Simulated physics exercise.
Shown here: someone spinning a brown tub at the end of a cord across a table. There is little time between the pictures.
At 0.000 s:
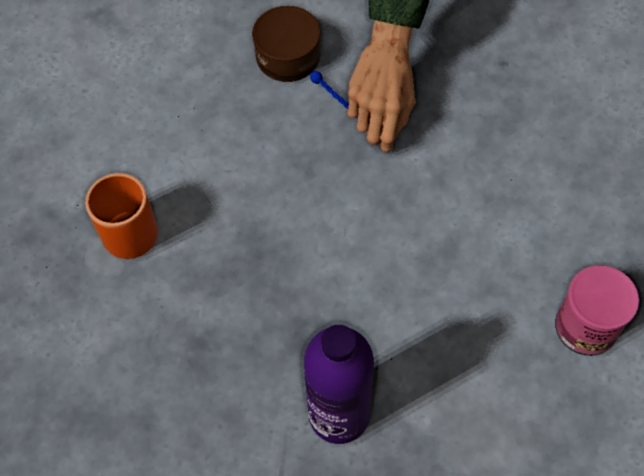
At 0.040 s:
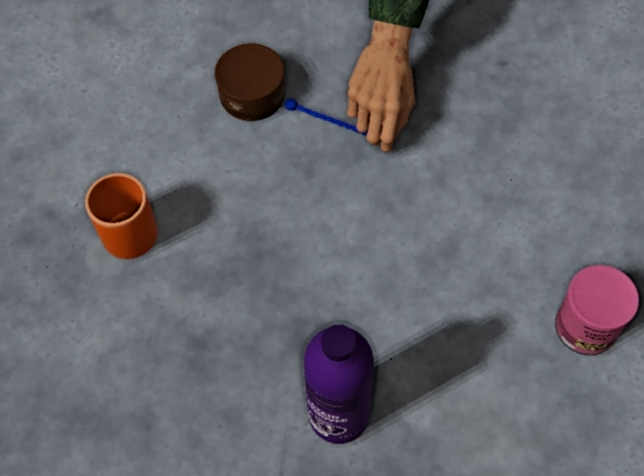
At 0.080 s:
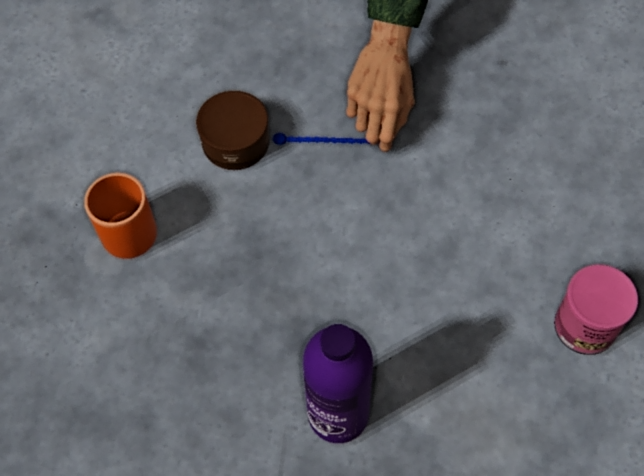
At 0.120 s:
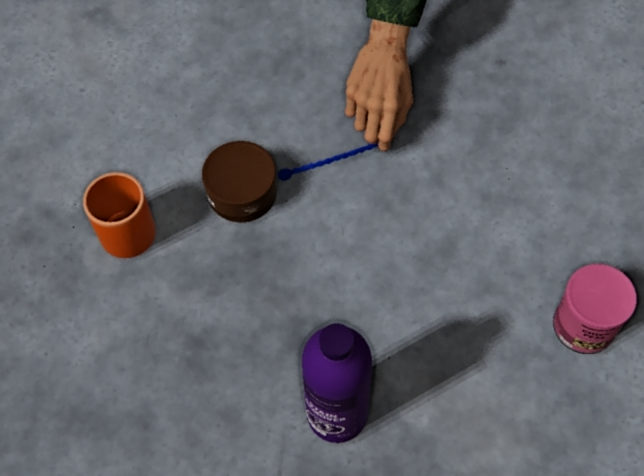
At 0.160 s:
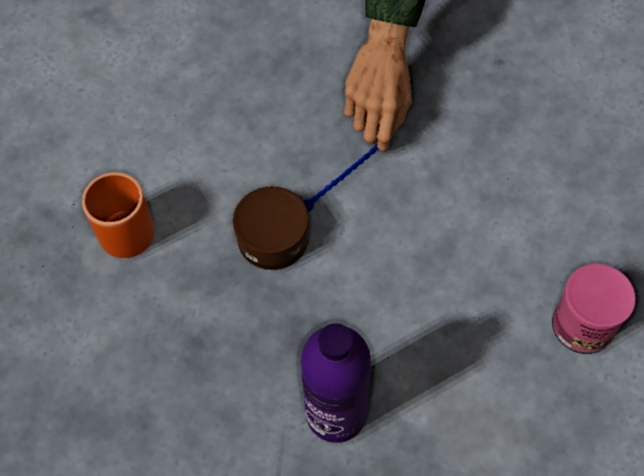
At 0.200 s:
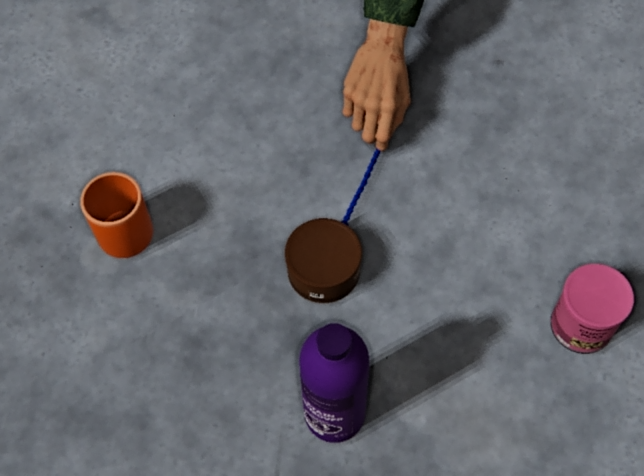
The clip shows a hand holding a blue cord as a brown tub at its end swings anticlockwise across a grey surface, passing to the right of an orange mug, then curving in between the hand and a purple bottle.
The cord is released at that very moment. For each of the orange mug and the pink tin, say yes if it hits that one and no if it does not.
Orange mug: No; pink tin: Yes.
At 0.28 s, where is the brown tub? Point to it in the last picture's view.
At that moment it is at (450, 291).
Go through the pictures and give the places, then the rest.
The first frame shows brown tub (286, 32); orange mug (116, 199); pink tin (604, 296); purple bottle (339, 340).
The second frame shows brown tub (249, 71).
The third frame shows brown tub (232, 120).
The fourth frame shows brown tub (239, 172).
The fifth frame shows brown tub (270, 219).
The sixth frame shows brown tub (323, 252); orange mug (111, 198); pink tin (599, 294); purple bottle (334, 339); going round anticlockwise.
Around 0.28 s, tub near (450, 291).
Around 0.40 s, tub near (524, 311); pink tin pushed aside.
Finally, tub near (525, 312); pink tin pushed aside. The orange mug remains clear and the pink tin takes the knock.
